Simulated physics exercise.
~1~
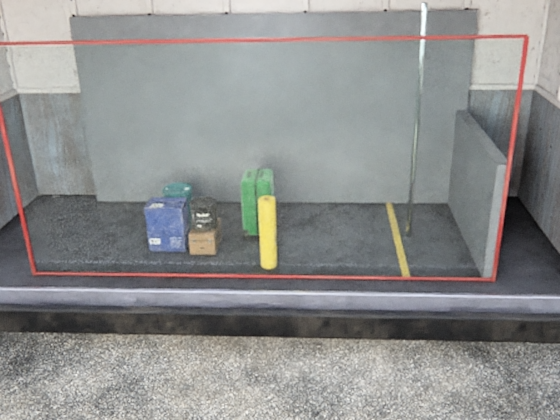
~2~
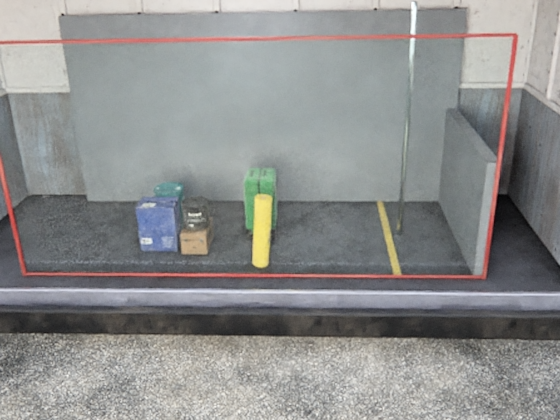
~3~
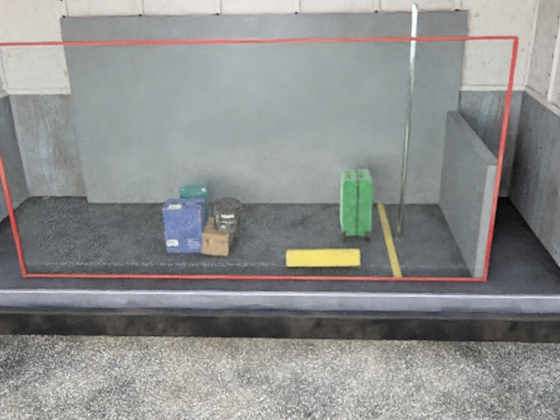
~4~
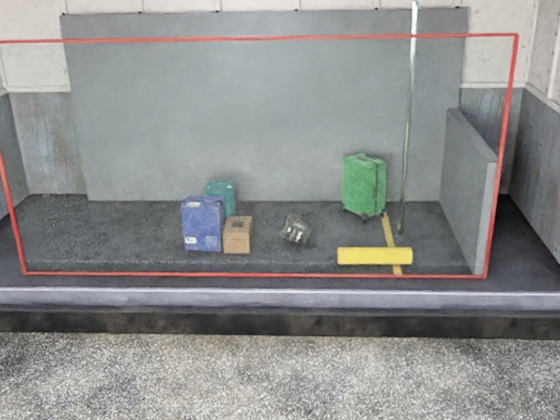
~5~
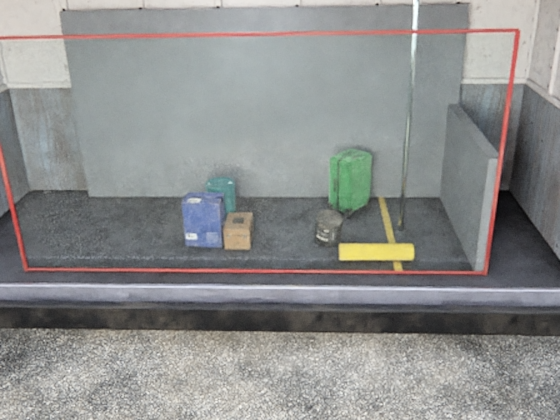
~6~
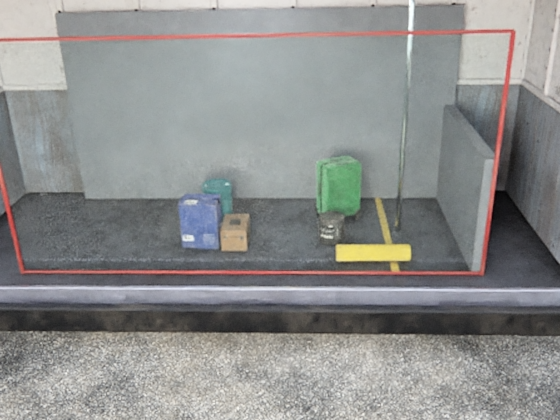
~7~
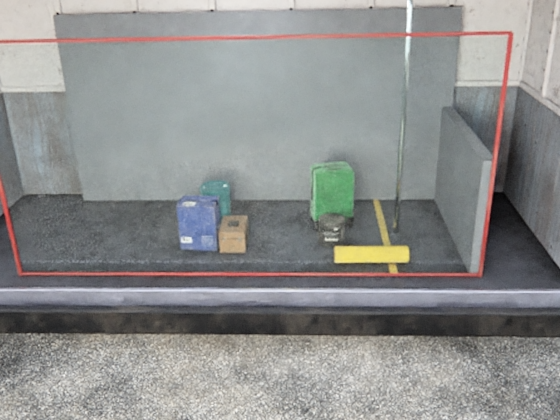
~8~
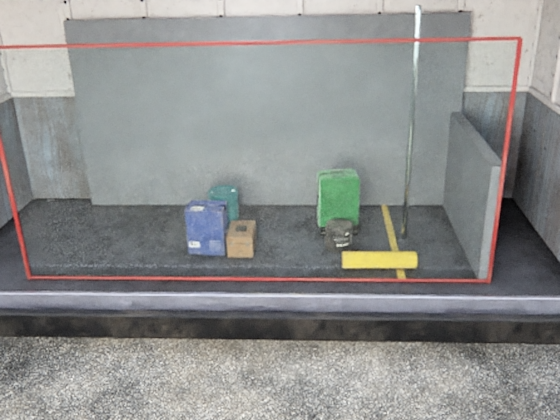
A green case slid right toward a yellow line, then drifted back a little, while a yellow roll tipped onto its side and a dark bucket moved over beside the case; the blue pack, teal drum and brown box stayed grouped left of the line.
